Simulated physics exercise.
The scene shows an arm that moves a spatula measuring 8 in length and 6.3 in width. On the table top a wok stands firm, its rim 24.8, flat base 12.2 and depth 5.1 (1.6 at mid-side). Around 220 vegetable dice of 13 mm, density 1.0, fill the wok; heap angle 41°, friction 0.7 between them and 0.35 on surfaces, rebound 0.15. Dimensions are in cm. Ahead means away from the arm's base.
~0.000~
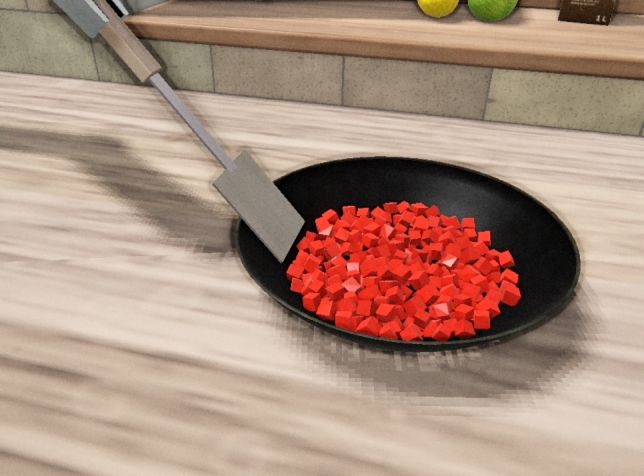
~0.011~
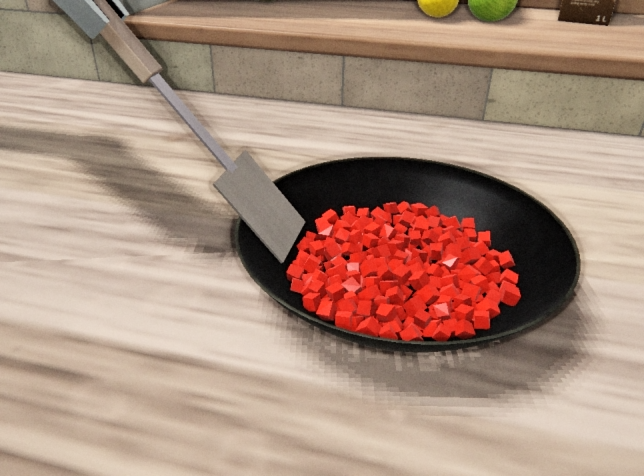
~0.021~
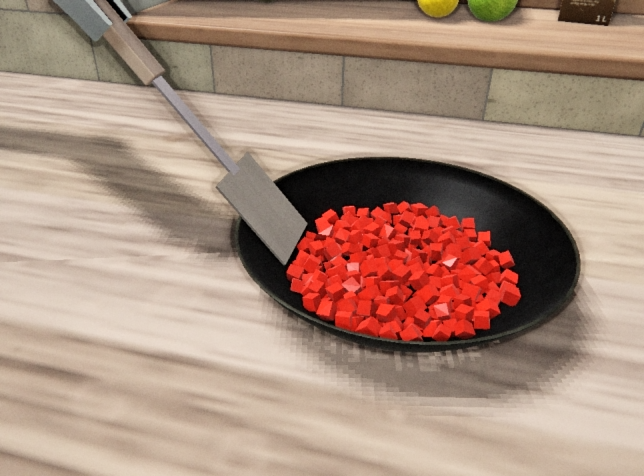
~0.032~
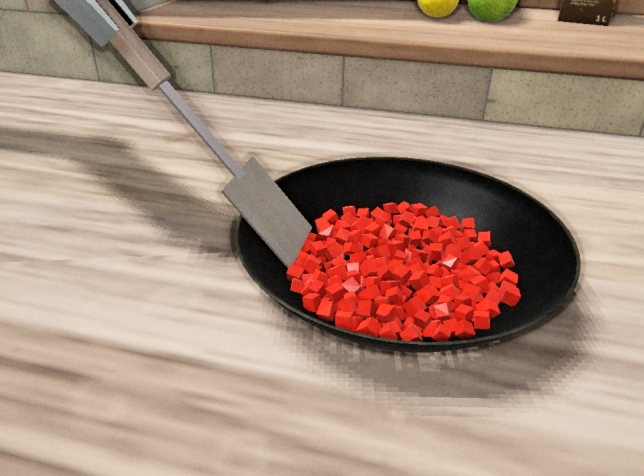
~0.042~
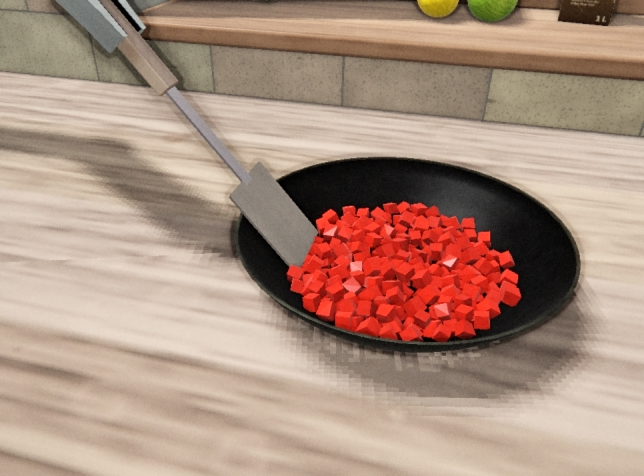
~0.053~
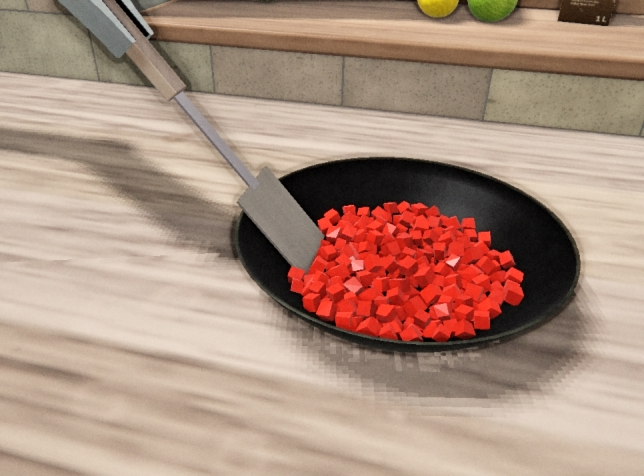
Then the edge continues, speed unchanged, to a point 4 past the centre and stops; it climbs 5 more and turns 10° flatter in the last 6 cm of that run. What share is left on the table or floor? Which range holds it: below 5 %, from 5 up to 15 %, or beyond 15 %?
The range below 5 %.
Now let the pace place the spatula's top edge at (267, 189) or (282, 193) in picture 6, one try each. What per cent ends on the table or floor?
About 10 and 25 percent.
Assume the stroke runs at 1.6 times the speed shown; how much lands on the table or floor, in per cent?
I'd put it around 5 per cent.
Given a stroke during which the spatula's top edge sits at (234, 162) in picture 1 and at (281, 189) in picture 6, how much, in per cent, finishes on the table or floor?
Around 15 per cent finishes on the table or floor.
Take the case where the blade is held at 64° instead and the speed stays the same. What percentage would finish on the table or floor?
Estimate for that slope: Some 5 per cent.
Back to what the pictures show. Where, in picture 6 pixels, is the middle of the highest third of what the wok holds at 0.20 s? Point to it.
I'd put it close to (506, 258).
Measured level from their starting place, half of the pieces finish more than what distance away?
The figure is about 4 cm.
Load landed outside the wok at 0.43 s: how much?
About 2 per cent.
By 0.12 s, sloping 50°, highest piece 5 above the table; 222 in the wok.
By 0.20 s, sloping 45°, highest piece 7 above the table; 218 in the wok, 4 on the blade or in flight.
By 0.43 s, sloping 40°, highest piece 6 above the table; 216 in the wok, 6 on the table or floor.
By 1.48 s, sloping 40°, highest piece 6 above the table; 216 in the wok, 6 on the table or floor.
Final count, 216 in the wok, 6 on the table or floor. That is 3 % on the table or floor.
